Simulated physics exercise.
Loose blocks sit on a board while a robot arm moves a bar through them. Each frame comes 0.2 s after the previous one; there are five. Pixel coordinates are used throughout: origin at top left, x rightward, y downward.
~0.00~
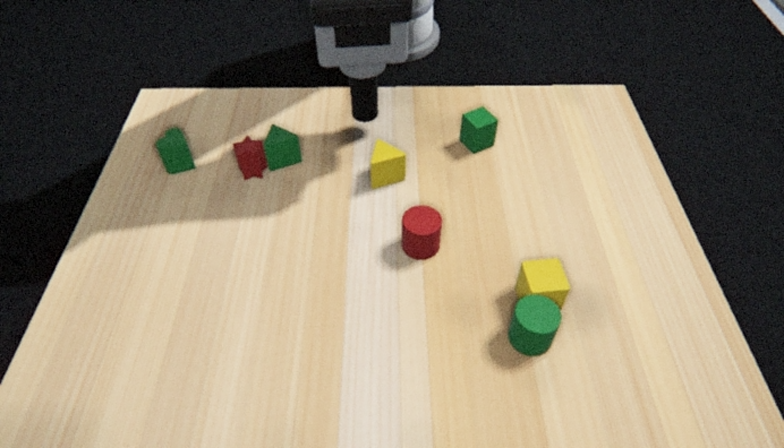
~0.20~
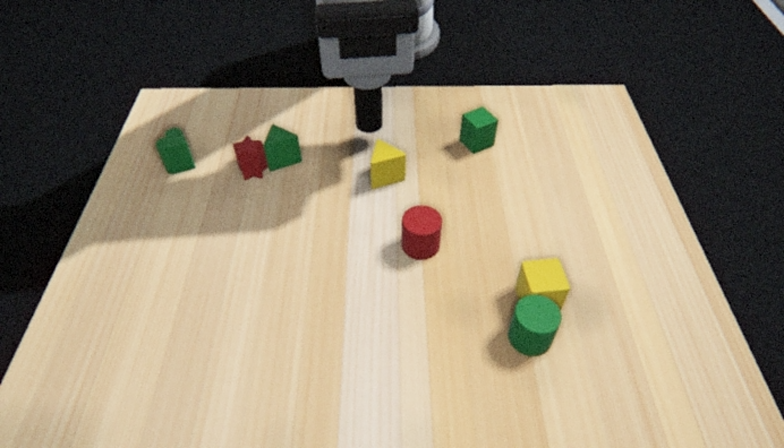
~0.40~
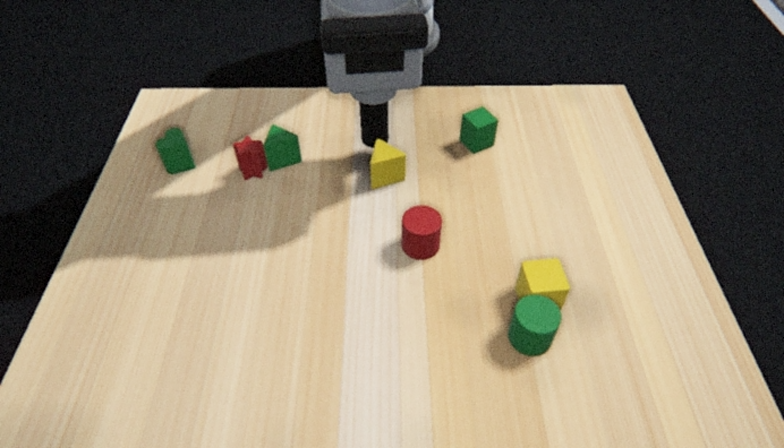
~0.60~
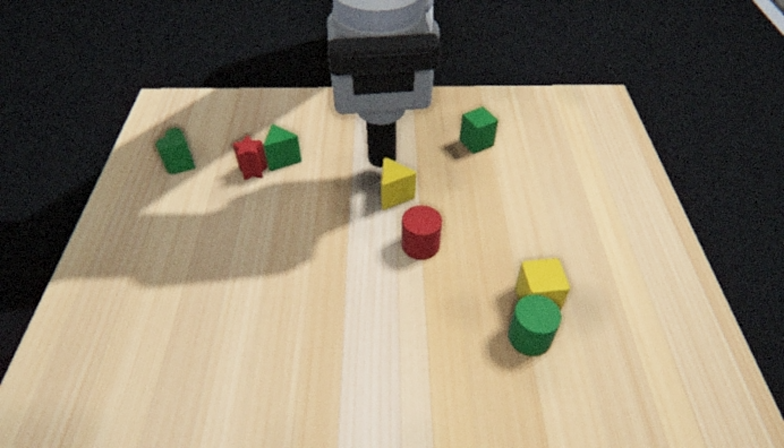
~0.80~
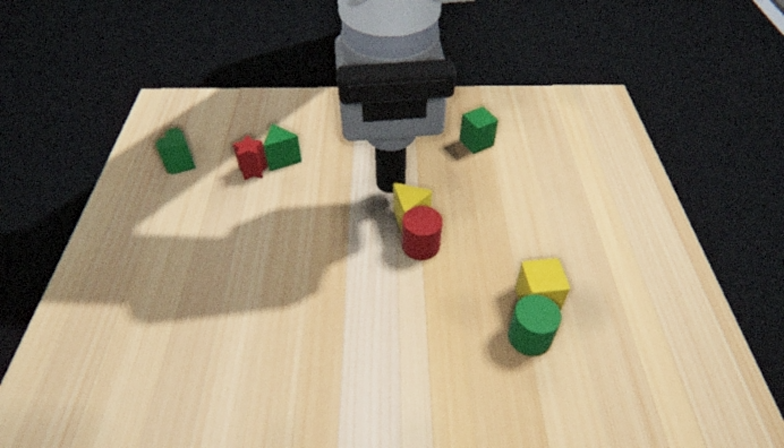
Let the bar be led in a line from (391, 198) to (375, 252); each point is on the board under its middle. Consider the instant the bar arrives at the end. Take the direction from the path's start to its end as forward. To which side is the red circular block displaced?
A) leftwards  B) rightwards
Correct choice: A.
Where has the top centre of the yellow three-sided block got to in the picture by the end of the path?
Somewhere near (404, 234).
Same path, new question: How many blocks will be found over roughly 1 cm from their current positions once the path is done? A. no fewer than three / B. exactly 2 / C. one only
B
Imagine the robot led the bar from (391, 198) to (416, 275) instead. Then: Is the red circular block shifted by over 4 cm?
Final answer: Yes.
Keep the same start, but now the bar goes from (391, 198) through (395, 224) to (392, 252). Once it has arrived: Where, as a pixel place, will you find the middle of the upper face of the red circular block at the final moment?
It comes to (455, 252).
On the path given first. Halfway along, bar at (383, 210); yellow three-sided block at (409, 217), turned 25° anticlockwise; red circular block at (437, 235).
At the end, bar at (374, 238); yellow three-sided block at (404, 234), turned 75° anticlockwise; red circular block at (446, 239).
